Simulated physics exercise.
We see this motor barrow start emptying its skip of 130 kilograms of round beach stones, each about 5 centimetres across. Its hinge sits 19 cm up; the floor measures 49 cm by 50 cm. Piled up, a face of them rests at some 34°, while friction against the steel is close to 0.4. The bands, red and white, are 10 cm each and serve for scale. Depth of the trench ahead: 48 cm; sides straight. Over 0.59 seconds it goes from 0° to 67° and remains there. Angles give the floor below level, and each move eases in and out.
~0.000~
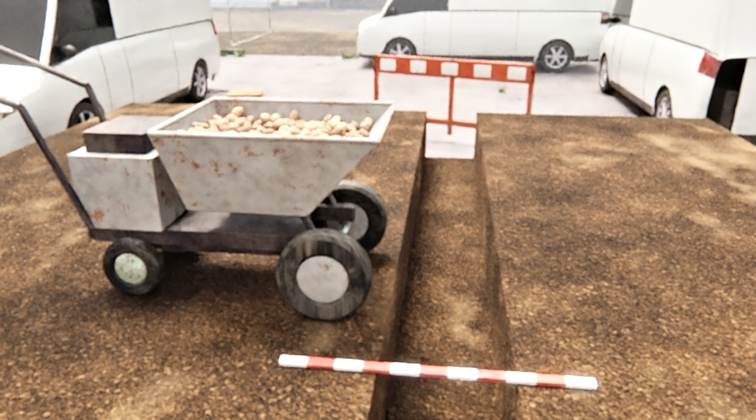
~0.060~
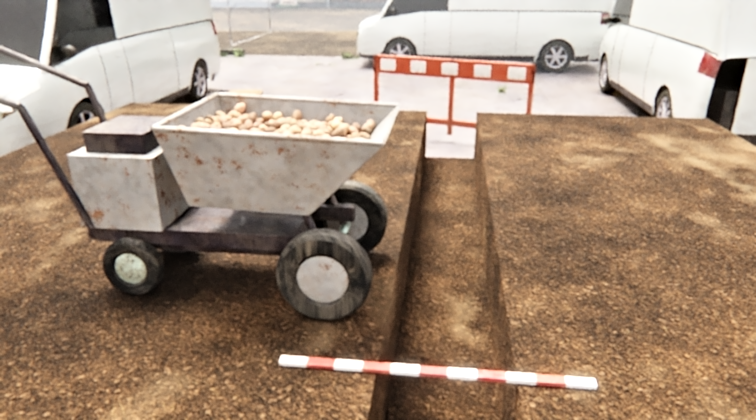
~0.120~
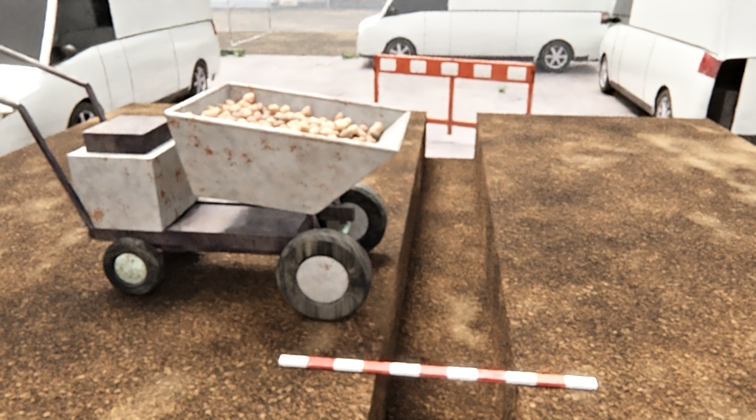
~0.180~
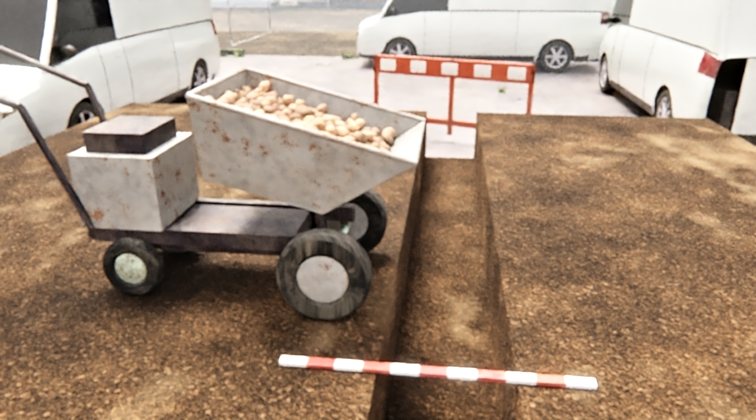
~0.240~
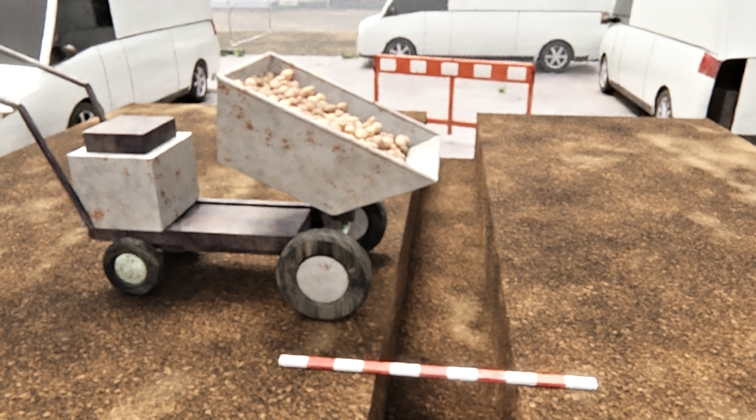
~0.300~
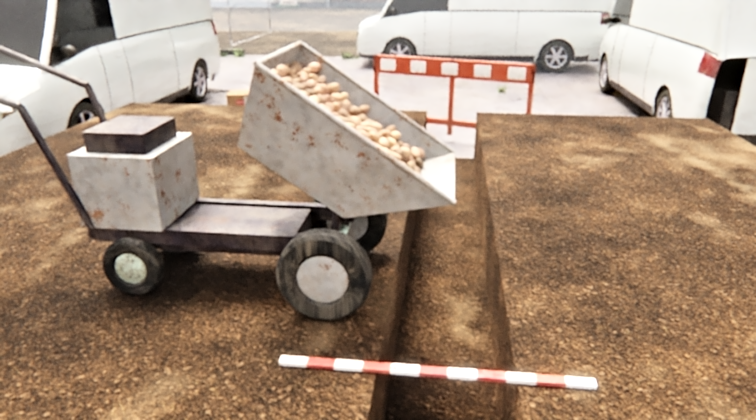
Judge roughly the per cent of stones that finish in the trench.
An estimated 23 per cent finish in the trench.
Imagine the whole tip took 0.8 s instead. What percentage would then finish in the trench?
Then roughly 30 percent.
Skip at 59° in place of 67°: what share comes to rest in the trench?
In that case near 35 per cent.
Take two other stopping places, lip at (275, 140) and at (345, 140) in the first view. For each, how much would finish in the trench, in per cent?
Roughly 95 in a hundred from the first, 45 in a hundred from the second.
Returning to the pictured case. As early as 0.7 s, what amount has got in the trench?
Around 5 per cent of it, at that instant.
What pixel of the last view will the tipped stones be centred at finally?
Roughly at (569, 293).
After 0.4 s the floor is at 56°; 100 % in the skip; the foremost stones are at (454, 225).
After 0.7 s the floor is at 67°; 76 % in the skip, 6 % in the trench, 18 % past the trench; the foremost stones are at (563, 300).
After 1.0 s the floor is at 67°; 17 % in the skip, 8 % in the trench, 74 % past the trench; the foremost stones are past the picture's edge.
After 3.0 s the floor is at 67°; 0 % in the skip, 23 % in the trench, 77 % past the trench; the foremost stones are past the picture's edge.
